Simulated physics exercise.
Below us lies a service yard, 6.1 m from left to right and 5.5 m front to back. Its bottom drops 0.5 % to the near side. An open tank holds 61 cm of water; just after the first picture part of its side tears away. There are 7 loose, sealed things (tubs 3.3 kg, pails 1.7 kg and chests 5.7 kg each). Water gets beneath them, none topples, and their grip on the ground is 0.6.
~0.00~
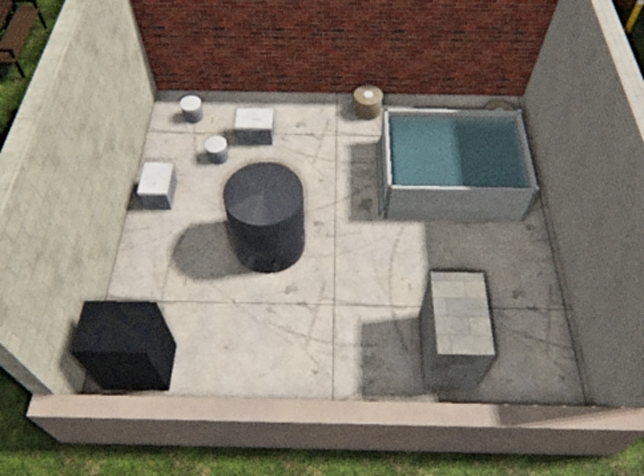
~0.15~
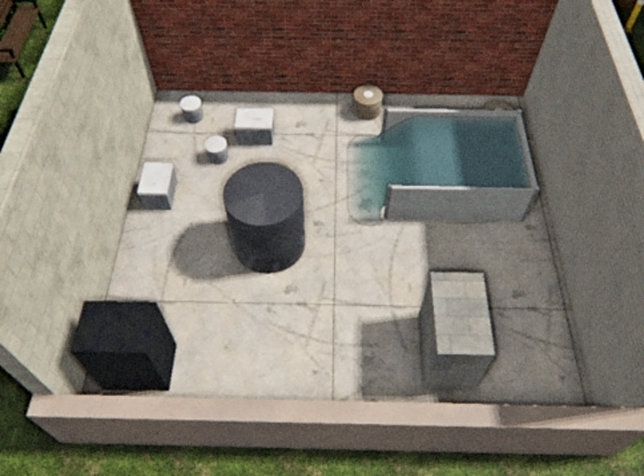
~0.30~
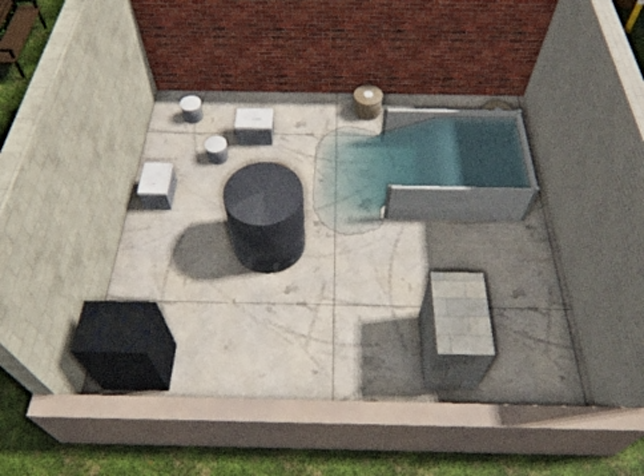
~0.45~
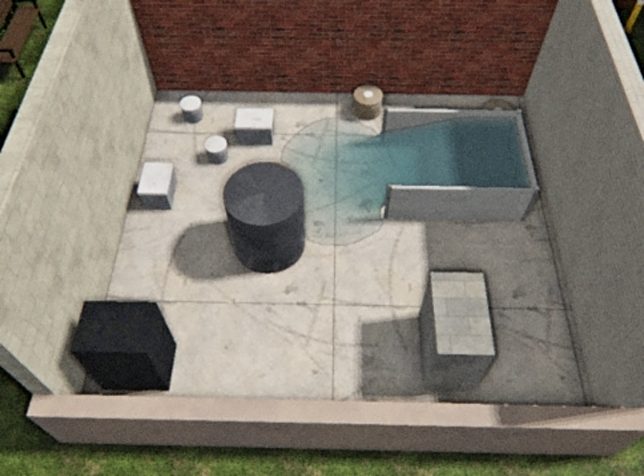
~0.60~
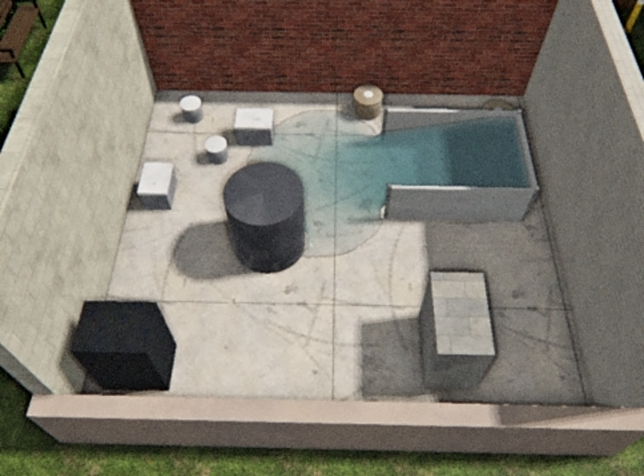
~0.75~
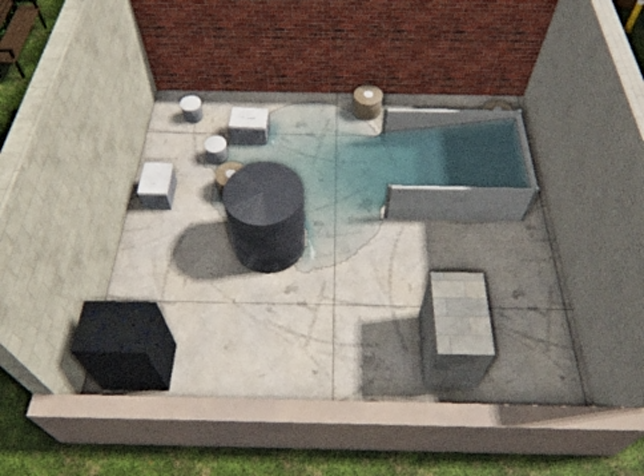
Water pouring from the open side of a tank and spreading leftward across a walled concrete yard, reaching a dark cylinder.
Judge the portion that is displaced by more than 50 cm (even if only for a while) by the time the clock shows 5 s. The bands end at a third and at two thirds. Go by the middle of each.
It is two thirds or above.
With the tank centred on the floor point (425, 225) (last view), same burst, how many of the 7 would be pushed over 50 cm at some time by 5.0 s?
Then 5.
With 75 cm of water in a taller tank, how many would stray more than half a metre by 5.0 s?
Then 6.
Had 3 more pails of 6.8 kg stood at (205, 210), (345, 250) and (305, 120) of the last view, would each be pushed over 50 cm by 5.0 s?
In turn: Over, short of it, past it.
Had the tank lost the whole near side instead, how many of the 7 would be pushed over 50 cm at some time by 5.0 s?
Then 1.
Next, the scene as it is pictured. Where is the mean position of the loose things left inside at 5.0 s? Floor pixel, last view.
At about (304, 173).
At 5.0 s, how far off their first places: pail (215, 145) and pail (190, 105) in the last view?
In that order: 40 cm, 100 cm.
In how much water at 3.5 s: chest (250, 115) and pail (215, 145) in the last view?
Roughly 19 and 22 cm.
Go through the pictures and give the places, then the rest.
In the first picture, a tub is out of sight; a chest at (254, 118) rests on the ground; water covers 2.8 m2; 0 of 7 have shifted.
In the second picture, a tub is out of sight; a chest at (254, 118), on the bottom; water covers 3.6 m2; 0 of 7 have shifted.
In the third picture, a tub is out of sight; a chest at (254, 118), on the bottom; water covers 4.5 m2; 1 of 7 have shifted.
In the fourth picture, a tub is out of sight; a chest at (254, 118) rests on the ground; water covers 5.8 m2; 1 of 7 have shifted.
In the fifth picture, a tub is out of sight; a chest at (254, 118), on the bottom; water covers 6.9 m2; 2 of 7 have shifted.
The sixth picture shows a tub at (231, 174) rests on the ground, 64 cm from its start; a chest at (249, 117) rests on the ground, 9 cm from its start; 8.1 m2 under water; 3 of 7 have shifted.
After 1.1 s 3 of 7 are over 50 cm from their spots; 1 afloat.
After 2.2 s 4 of 7 are over 50 cm from their spots; 5 afloat.
After 3.5 s 3 of 7 are over 50 cm from their spots; 4 afloat.
After 5.0 s 5 of 7 are over 50 cm from their spots, and 6 have been at some point; 6 afloat.
